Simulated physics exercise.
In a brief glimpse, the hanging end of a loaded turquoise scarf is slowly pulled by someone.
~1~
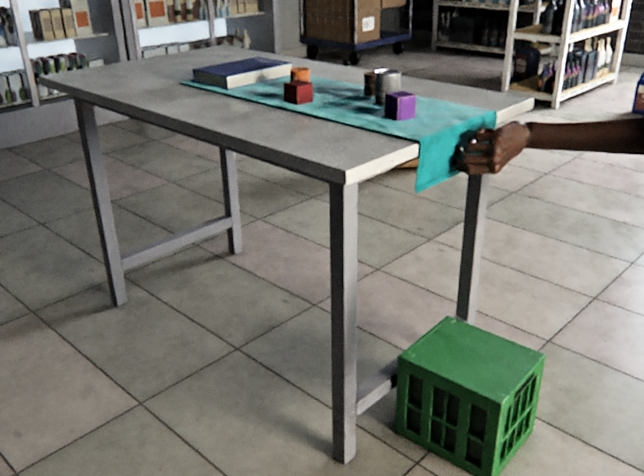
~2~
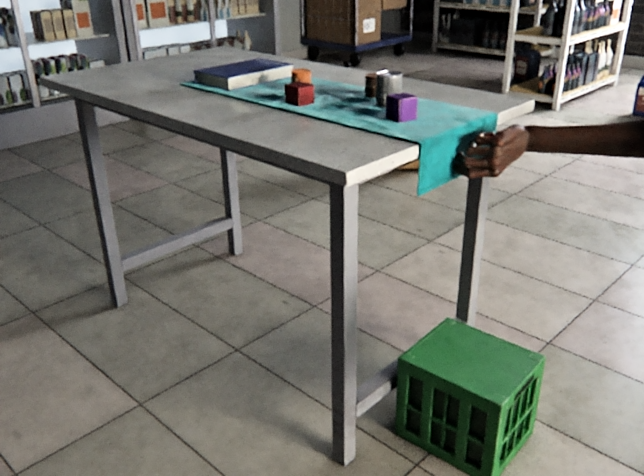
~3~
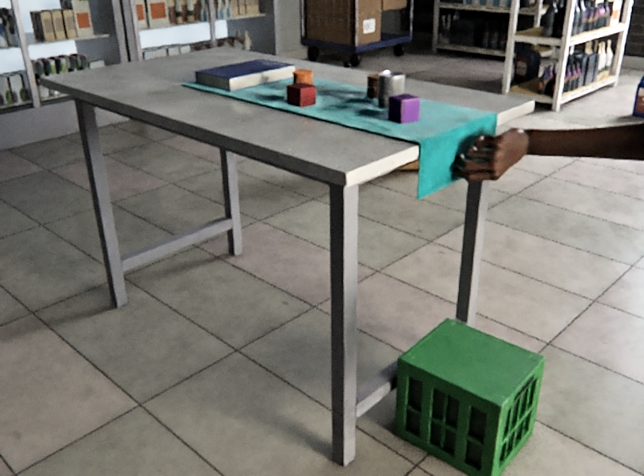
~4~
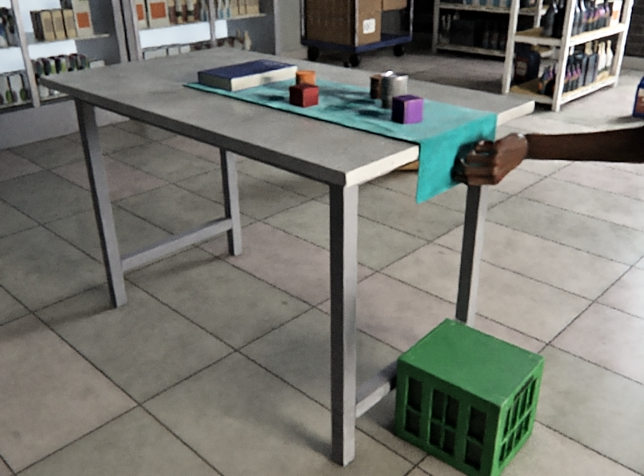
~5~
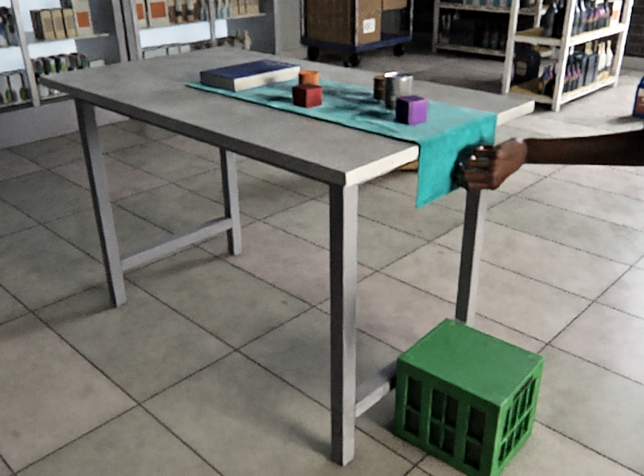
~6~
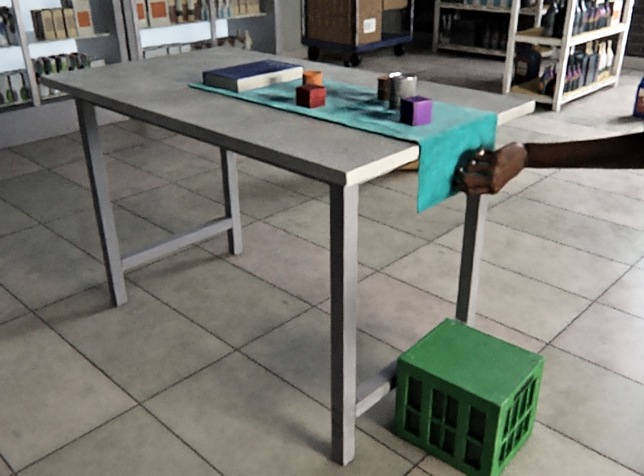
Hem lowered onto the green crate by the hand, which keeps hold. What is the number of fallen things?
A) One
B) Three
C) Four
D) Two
Option C: Four.
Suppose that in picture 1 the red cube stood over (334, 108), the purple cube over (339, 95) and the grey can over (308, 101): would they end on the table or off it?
Record - red cube lost; purple cube lost; grey can lost.
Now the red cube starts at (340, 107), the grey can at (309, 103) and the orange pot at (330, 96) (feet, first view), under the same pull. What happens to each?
Red cube - leaves the top. Grey can - leaves the top. Orange pot - leaves the top.
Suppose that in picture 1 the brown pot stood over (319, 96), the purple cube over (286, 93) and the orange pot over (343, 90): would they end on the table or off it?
Brown pot dropped, purple cube kept, orange pot dropped.
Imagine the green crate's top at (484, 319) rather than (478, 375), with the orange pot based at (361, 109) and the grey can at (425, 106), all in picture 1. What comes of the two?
Observed: Orange pot departs; grey can departs.
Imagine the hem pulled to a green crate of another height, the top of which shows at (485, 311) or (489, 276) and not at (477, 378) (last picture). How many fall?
Totals 2, 1.
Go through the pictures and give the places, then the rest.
Hem (416, 193); purple cube (401, 94); grey can (388, 71); brown pot (375, 73); red cube (298, 83); orange pot (300, 69); top of the crate (478, 375), in the first frame.
Hem (418, 196); purple cube (402, 96), in the second frame.
Hem (417, 199); grey can (392, 74), in the third frame.
Hem (417, 204); brown pot (381, 77); top of the crate (477, 378), in the fourth frame.
Hem (416, 208); red cube (307, 86), in the fifth frame.
Hem (417, 213); purple cube (416, 99); grey can (403, 76); brown pot (389, 77); red cube (311, 87); orange pot (312, 73), in the sixth frame.
Soon after, hem near (454, 243); purple cube gone.
Then, hem near (451, 304); purple cube, grey can and brown pot gone.
Further on, hem on the crate; purple cube, grey can, brown pot and red cube gone.
At rest, hem on the crate; purple cube, grey can, brown pot and red cube gone. The table loses four.
